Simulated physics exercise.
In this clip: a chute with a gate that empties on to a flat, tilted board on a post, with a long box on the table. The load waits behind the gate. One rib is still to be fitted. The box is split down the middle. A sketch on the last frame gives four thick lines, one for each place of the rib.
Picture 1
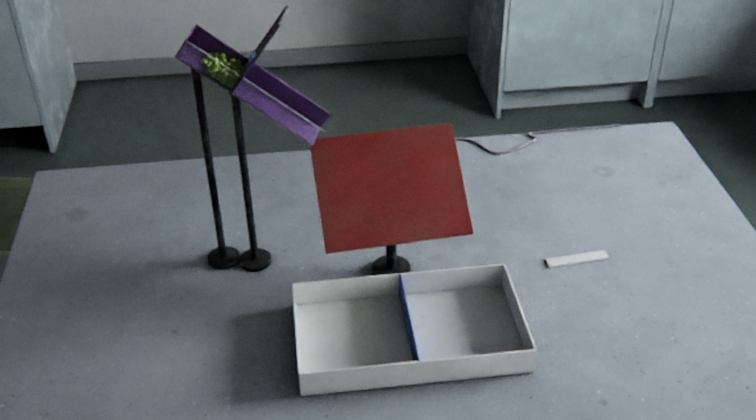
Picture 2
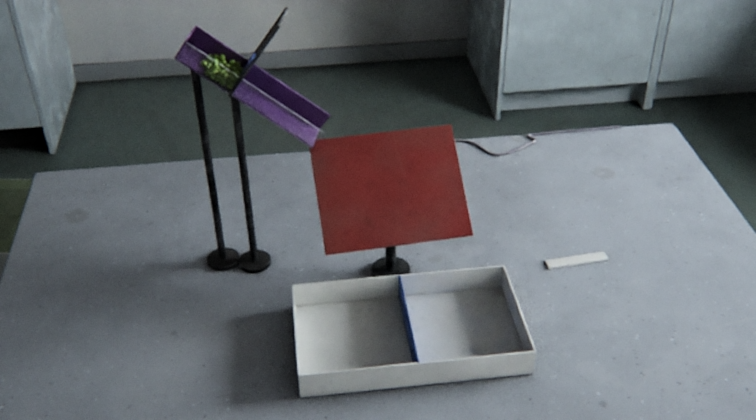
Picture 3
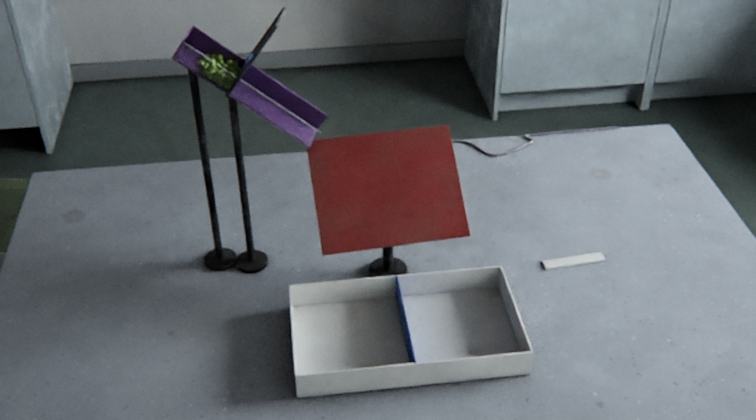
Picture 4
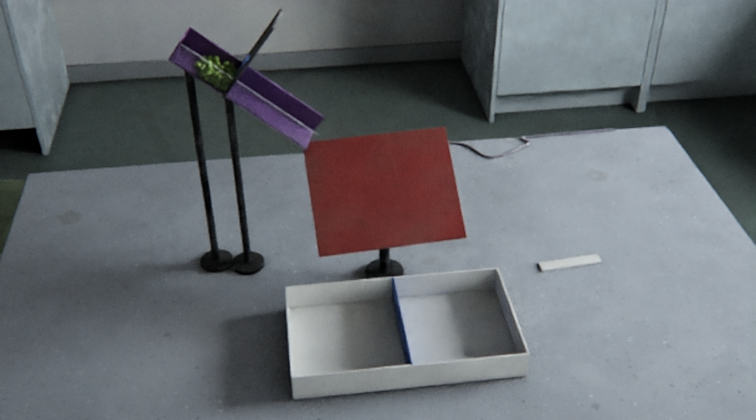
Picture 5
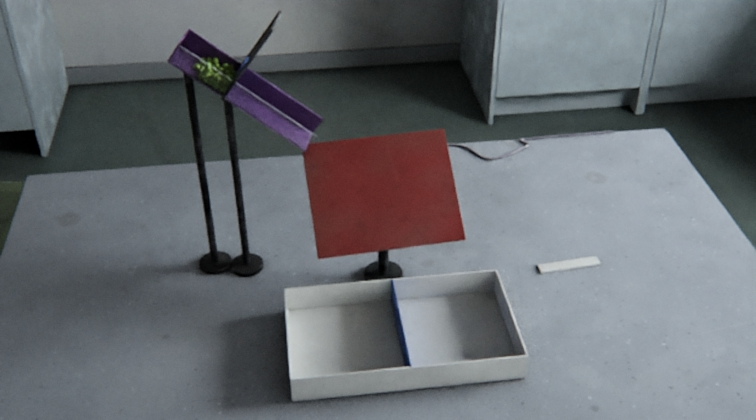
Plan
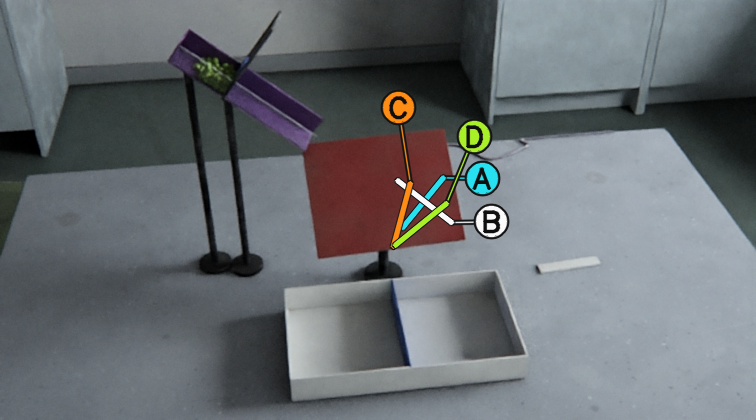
Nothing moves but the camera, which drifts very slightly while looking down from the front on a grey table in a room with pale cabinets behind. A purple chute on two black posts slopes down to the right at left, small green pieces resting behind its dark gate, beside a tilted red board on a short stand. In front sits a white box with a blue divider, a small pale strip lies at right, and all stay still.
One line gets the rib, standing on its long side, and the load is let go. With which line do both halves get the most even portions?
Best: A.
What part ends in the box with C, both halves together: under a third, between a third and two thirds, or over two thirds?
It is over two thirds.
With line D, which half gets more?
Left.
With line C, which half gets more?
Left.
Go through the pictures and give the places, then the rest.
In the first frame, load behind the gate at (225, 70), dried peas; lip of the chute at (316, 137), sloping fairly steeply.
In the second frame, middle of the board at (390, 188), tilted fairly steeply; middle of its low edge at (401, 245); of its high edge at (381, 132).
In the third frame, front corners of the box at (296, 375) and (532, 352); front end of its middle wall at (416, 363); gate still shut at (247, 65).
In the fourth frame, middle of the load at (219, 73); lip at (310, 141).
In the fifth frame, middle of the load at (218, 75); lip at (309, 142).
On the marked copy, line A from (443, 177) to (402, 227); line B from (397, 180) to (451, 222); line C from (410, 183) to (393, 246); line D from (446, 203) to (395, 245).
With A, of what is caught, about a third in the left half, about two thirds in the right.
With B, of what is caught, a small part in the left half, nearly all in the right.
With C, of what is caught, most in the left half, a small part in the right.
With D, of what is caught, most in the left half, a small part in the right.
